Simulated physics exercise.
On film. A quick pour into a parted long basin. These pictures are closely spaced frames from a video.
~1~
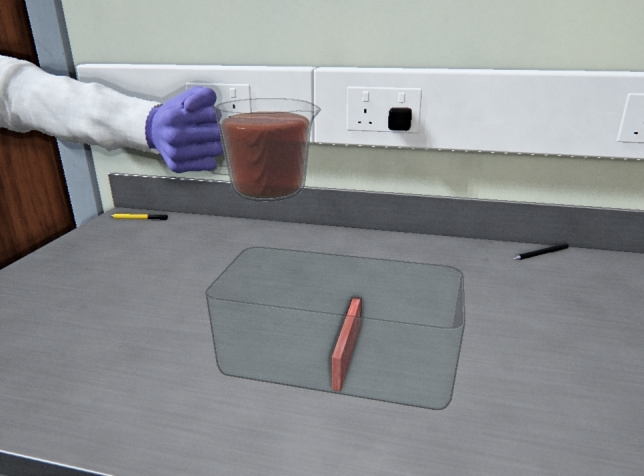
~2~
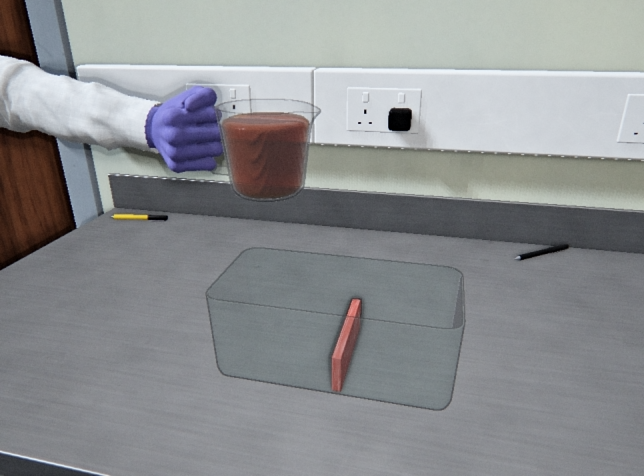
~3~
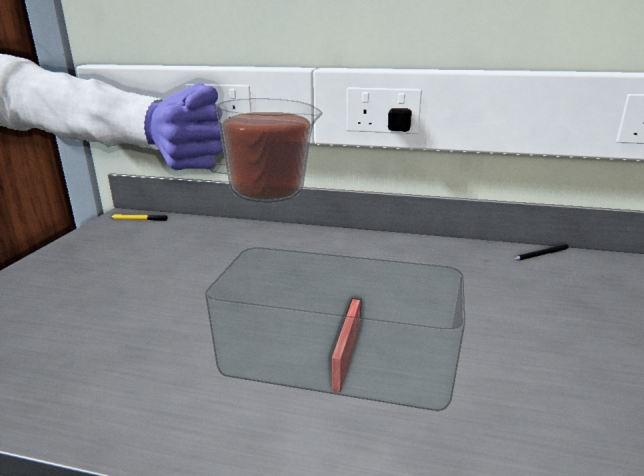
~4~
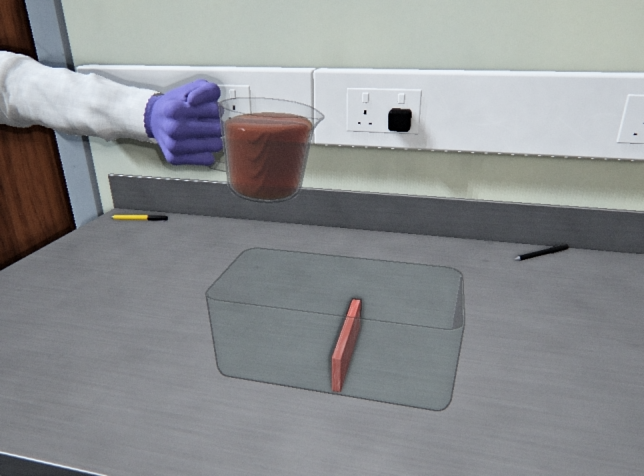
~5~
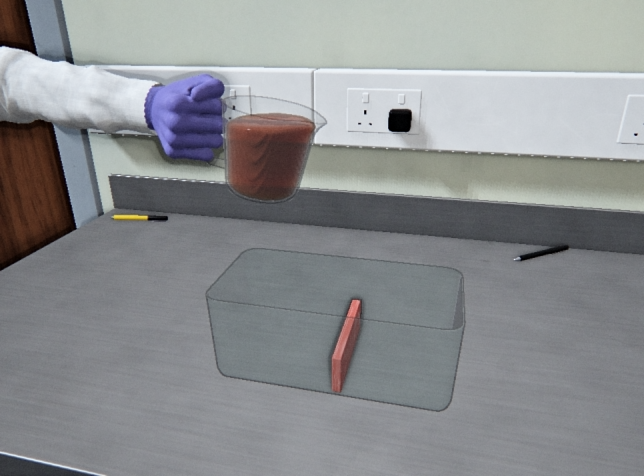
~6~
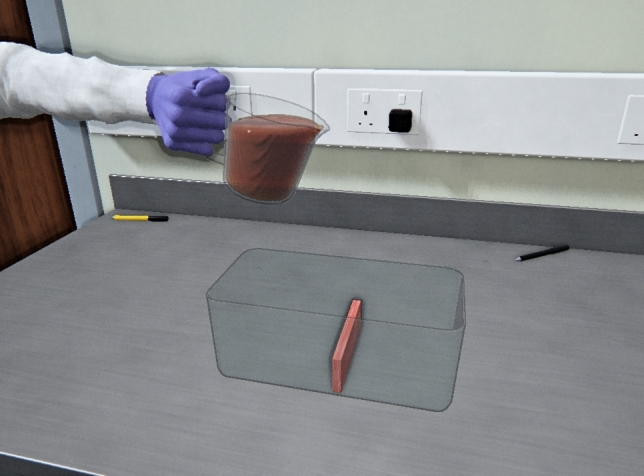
A grey laboratory bench against a pale green wall with white socket trunking is seen from slightly above by a still camera. A purple-gloved hand in a white sleeve holds a clear jug of reddish-brown liquid at upper left, above a long transparent basin with a red divider, between a yellow-and-black pen and a black one. The hand gradually tilts the jug slightly rightward.
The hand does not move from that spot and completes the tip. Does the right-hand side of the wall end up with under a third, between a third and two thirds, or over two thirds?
It ends up with over two thirds.
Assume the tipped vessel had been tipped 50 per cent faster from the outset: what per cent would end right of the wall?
Around 80 in a hundred.
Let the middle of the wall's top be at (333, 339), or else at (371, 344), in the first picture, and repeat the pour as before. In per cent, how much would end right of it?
Try one about 85 %, try two about 60 %.
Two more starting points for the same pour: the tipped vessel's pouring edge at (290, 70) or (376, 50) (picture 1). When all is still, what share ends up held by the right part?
It comes to about 70 %, followed by about 75 %.
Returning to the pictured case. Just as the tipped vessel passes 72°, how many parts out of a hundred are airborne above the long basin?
Around 25 in a hundred.
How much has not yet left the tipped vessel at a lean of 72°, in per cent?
65 per cent, approximately.
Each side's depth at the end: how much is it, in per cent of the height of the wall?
Left 10 per cent, right 50.
A moment on, the tilt is 72° and 64 per cent is still to pour, 0 is left of the wall and 12 right of it.
Next, the tilt is 106° and 9 per cent is still to pour, 2 is left of the wall and 74 right of it.
Then the tilt is 113° and 0 per cent is still to pour, 13 is left of the wall and 86 right of it.
Later the tilt is 113° and 0 per cent is still to pour, 13 is left of the wall and 86 right of it.
In the end 13 per cent lies left of the wall, 86 right of it and 1 outside.
